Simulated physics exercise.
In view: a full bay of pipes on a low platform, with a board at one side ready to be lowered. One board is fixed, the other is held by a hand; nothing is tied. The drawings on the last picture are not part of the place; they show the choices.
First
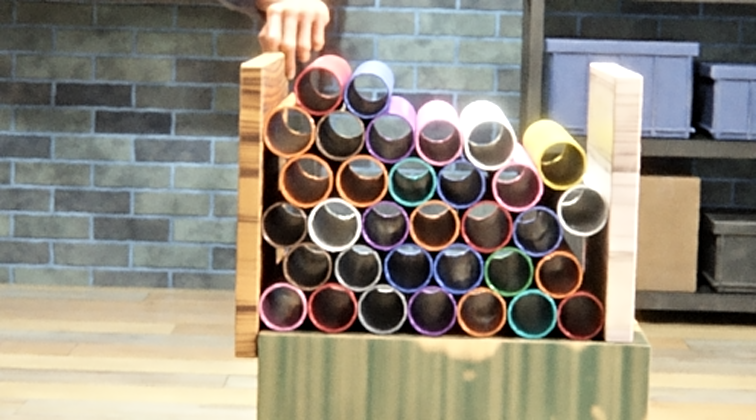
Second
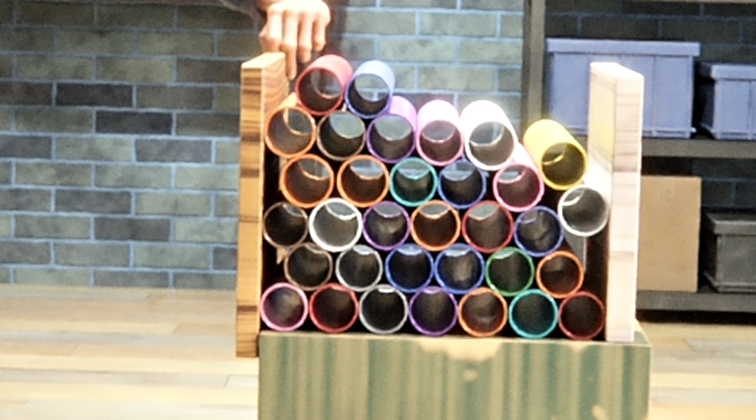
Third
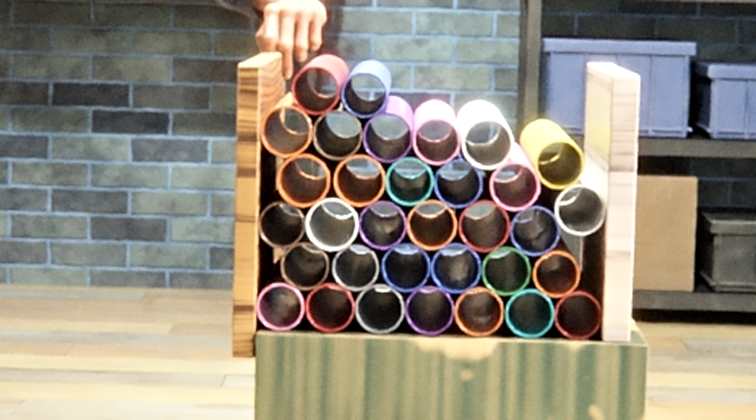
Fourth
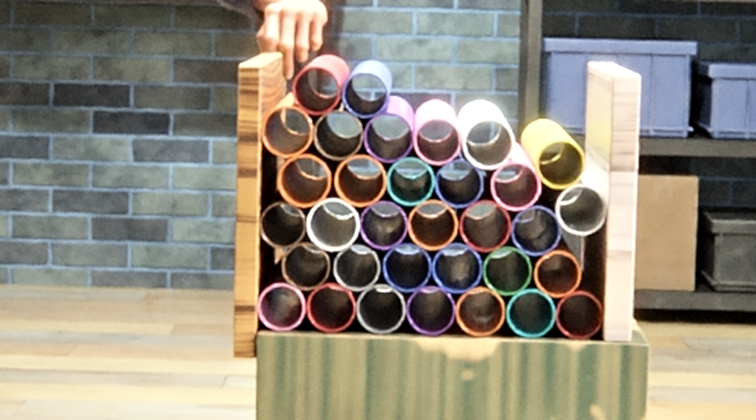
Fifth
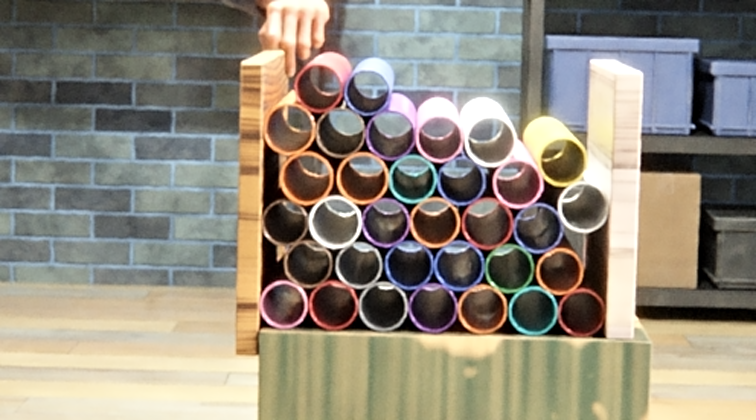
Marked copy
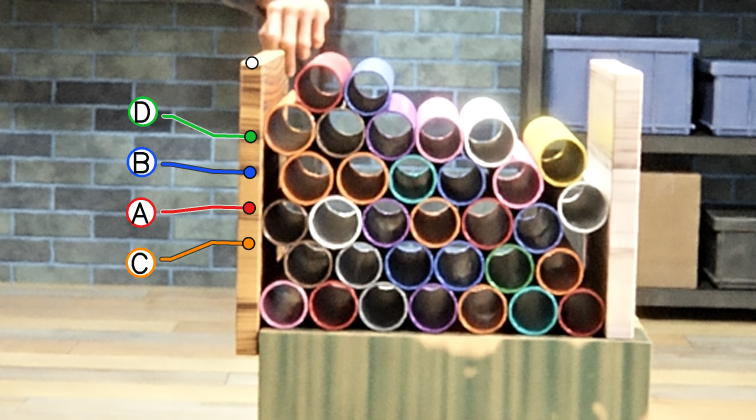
A hand resting at the left side board stays nearly still beside stacked colourful pipes on a low green platform.
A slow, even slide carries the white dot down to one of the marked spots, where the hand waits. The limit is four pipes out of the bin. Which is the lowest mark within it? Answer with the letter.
It can be let down to C.
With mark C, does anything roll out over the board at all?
Yes, at C.
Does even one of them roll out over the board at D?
No, at D.
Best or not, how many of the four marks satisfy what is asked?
Four of the four.
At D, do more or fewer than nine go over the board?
It loses fewer than nine.
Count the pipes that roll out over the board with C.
At C the number is two.
On the marked copy, A at (249, 208); B at (250, 173); C at (249, 244); D at (251, 137); the white dot at (252, 63).
Taking C. A third of the way, top of the board (262, 146).
Two thirds of the way, top of the board (260, 239).
When it is over, top of the board (260, 243), two out over the board.
As for the rest, A two out over the board; B two out over the board; D none out over the board.
